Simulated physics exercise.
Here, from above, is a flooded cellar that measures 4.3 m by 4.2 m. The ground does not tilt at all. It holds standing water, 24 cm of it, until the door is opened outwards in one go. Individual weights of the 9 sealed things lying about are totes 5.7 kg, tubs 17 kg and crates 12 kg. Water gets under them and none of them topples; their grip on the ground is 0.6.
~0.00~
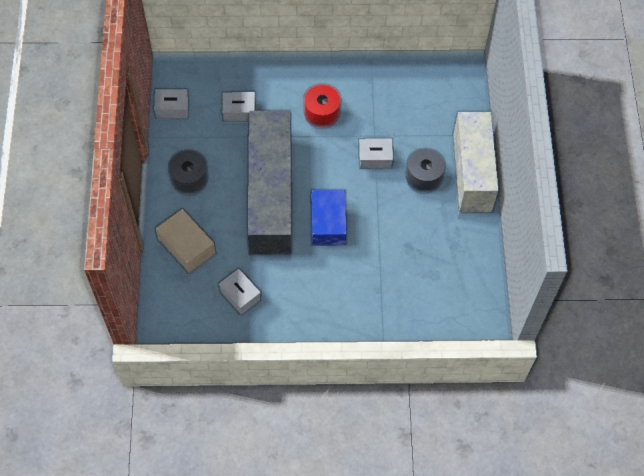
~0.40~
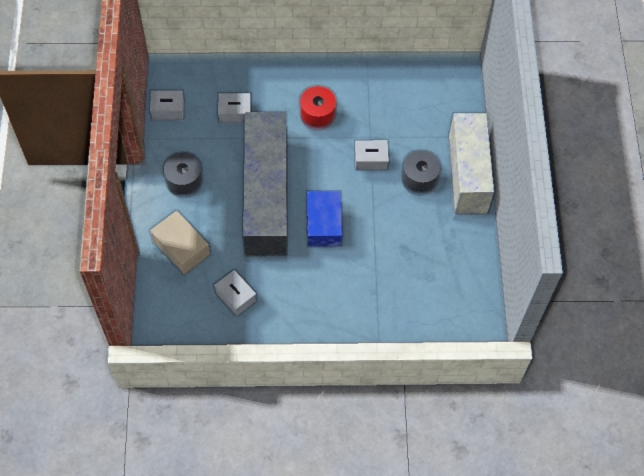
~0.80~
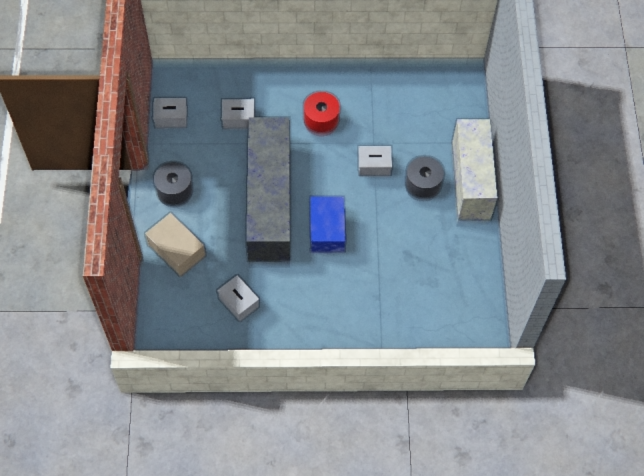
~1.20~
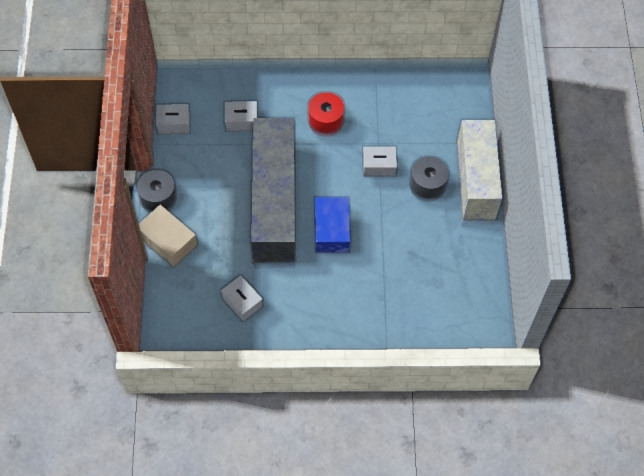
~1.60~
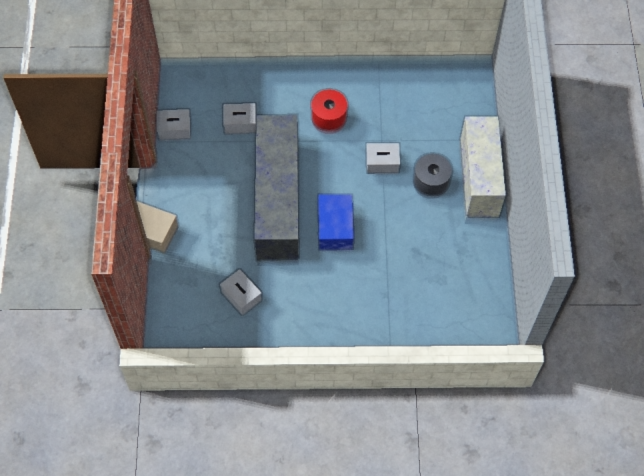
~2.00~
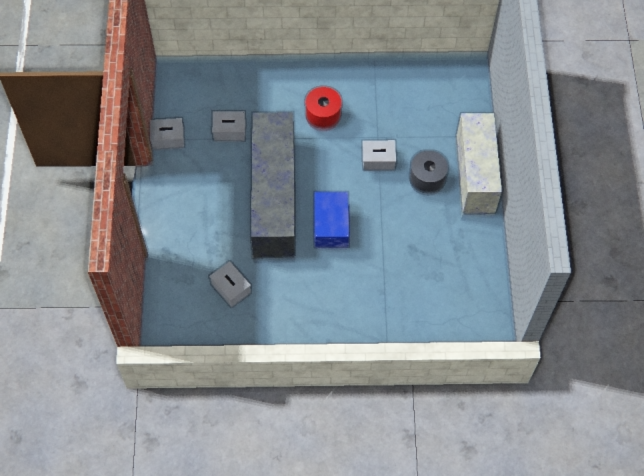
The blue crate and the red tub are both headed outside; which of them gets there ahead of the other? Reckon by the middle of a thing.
It is the red one that gets there first.
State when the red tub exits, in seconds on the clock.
Around 8.5 seconds.
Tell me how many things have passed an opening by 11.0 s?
5 by that time.
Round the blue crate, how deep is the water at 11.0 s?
Roughly 15 cm at that moment.
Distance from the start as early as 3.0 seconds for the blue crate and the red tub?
About 10 and 20 cm by then.
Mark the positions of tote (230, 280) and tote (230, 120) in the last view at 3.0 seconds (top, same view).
About (204, 266) for the first and (214, 147) for the second.
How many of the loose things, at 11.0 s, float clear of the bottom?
At that instant the tally stands at 4.
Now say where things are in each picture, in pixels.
In the first picture, the blue crate at (329, 212), afloat; the red tub at (322, 100) floats; 24 cm deep round most things; 0 of 9 have shifted.
In the second picture, the blue crate at (325, 213), afloat; the red tub at (318, 101), afloat; 24 cm deep round most things; 0 of 9 have shifted.
In the third picture, the blue crate at (328, 219) floats; the red tub at (322, 107) floats; about 3920 L in view; 2 of 9 have shifted.
In the fourth picture, the blue crate at (333, 219) floats; the red tub at (326, 107) floats; about 3860 L in view; 3 of 9 have shifted.
In the fifth picture, the blue crate at (336, 216) floats; the red tub at (329, 105) floats; 21 cm deep round most things; 5 of 9 have shifted.
In the sixth picture, the blue crate at (332, 214), afloat; the red tub at (323, 102) floats; 20 cm deep round most things; 5 of 9 have shifted.
After 3.0 s the blue crate is near (326, 220), 0.1 m from its start, afloat; the red tub is near (308, 98), 0.2 m from its start, afloat; 2 of 9 are out; 7 afloat.
After 6.8 s the blue crate is near (301, 271), 0.8 m from its start, afloat; the red tub is near (193, 132), 1.7 m from its start, afloat; 4 of 9 are out; 5 afloat.
After 11.0 s the blue crate is near (248, 282), 1.3 m from its start, afloat; the red tub has gone out (at 8.7 s); 5 of 9 are out; 4 afloat.
After 15.0 s the blue crate is near (153, 214), 2.1 m from its start, afloat; the red tub has gone out (at 8.7 s); 5 of 9 are out; 4 afloat.
